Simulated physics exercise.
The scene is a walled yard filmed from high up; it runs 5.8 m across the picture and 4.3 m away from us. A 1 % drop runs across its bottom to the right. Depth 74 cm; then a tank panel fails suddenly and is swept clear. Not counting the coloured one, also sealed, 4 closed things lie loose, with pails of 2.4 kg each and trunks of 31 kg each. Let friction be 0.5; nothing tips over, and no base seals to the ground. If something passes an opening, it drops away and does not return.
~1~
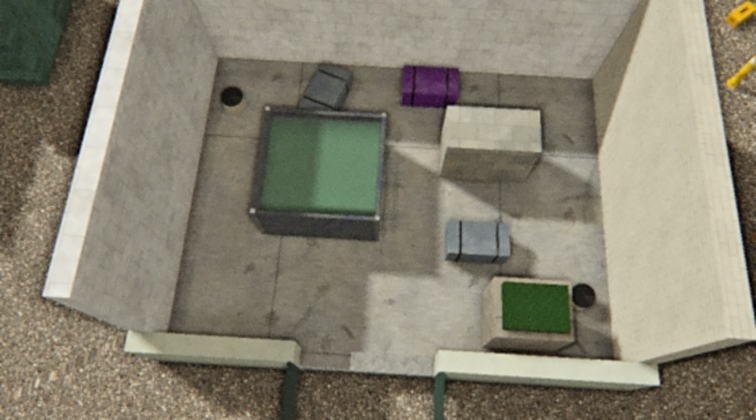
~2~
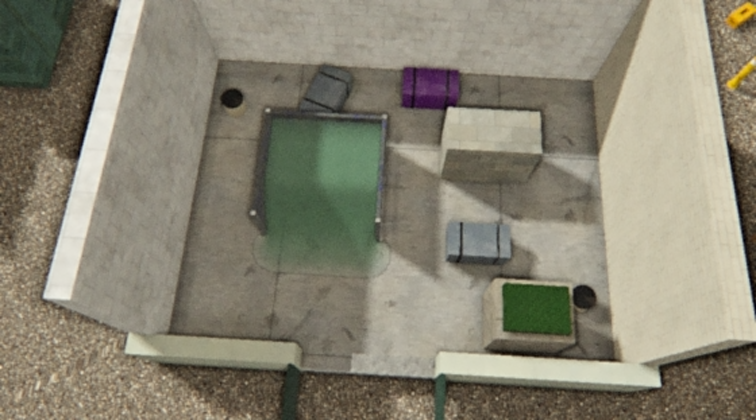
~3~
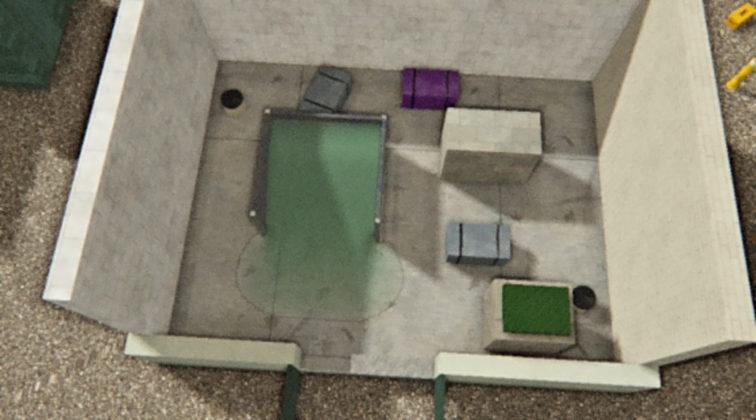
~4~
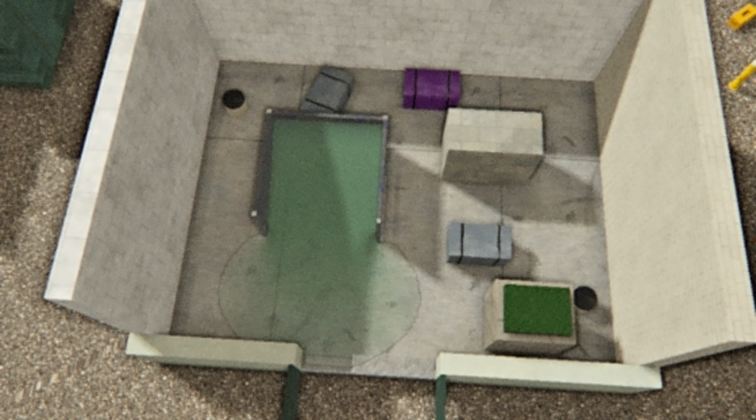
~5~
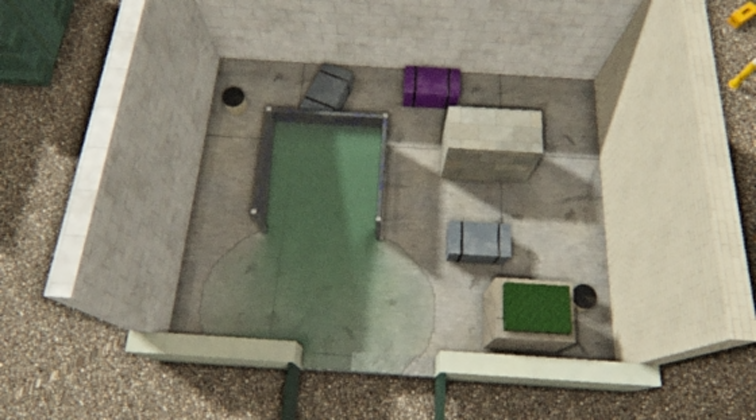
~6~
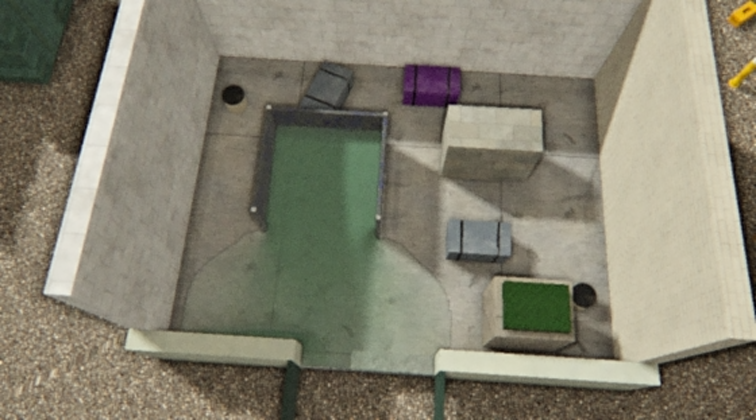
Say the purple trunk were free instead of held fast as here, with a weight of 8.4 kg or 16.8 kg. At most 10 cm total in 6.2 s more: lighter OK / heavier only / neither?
Heavier only.
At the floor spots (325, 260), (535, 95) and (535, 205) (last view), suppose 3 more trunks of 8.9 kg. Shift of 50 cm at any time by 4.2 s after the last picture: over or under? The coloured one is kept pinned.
Order as listed: Outside the limit, inside the limit, inside the limit.
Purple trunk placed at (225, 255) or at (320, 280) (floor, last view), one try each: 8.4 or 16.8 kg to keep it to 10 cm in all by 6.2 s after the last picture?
In that order: Both fail; both fail.
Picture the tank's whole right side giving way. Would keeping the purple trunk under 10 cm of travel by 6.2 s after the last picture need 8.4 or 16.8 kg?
Answer: Neither of them.
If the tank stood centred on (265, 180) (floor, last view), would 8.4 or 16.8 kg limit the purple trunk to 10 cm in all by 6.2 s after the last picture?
Then the smaller load will do.
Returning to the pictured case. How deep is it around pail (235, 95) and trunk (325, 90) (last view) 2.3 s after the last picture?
I'd estimate 10 cm for the first and 0 cm for the second.
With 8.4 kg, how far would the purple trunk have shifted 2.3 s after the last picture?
Shift: Roughly 0 cm.
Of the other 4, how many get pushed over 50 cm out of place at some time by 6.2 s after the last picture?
The count comes to 1.
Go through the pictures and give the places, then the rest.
The first picture shows the purple trunk at (430, 80) rests on the ground; water covers 2.0 m2; 0 of 5 have shifted.
The second picture shows the purple trunk at (431, 82), on the bottom; water covers 2.9 m2; 0 of 5 have shifted.
The third picture shows the purple trunk at (431, 82), on the bottom; water covers 4.2 m2; 0 of 5 have shifted.
The fourth picture shows the purple trunk at (432, 83) rests on the ground; water covers 5.7 m2; 0 of 5 have shifted.
The fifth picture shows the purple trunk at (432, 81), on the bottom; water covers 6.5 m2; 0 of 5 have shifted.
The sixth picture shows the purple trunk at (432, 79), on the bottom; 7.1 m2 under water; 0 of 5 have shifted.
Then, 0.6 s after the last picture the purple trunk would be 0 cm from its start with 8.4 kg and 0 cm from its start with 16.8 kg; 0 cm of water round it then.
Then, 2.3 s after the last picture the purple trunk would be 0 cm from its start with 8.4 kg and 0 cm from its start with 16.8 kg; 0 cm of water round it then.
Then, 4.2 s after the last picture the purple trunk would be 14 cm from its start with 8.4 kg and 0 cm from its start with 16.8 kg; 3 cm of water round it then.
Then, 6.2 s after the last picture the purple trunk would be 81 cm from its start with 8.4 kg and 0 cm from its start with 16.8 kg; 3 cm of water round it then.
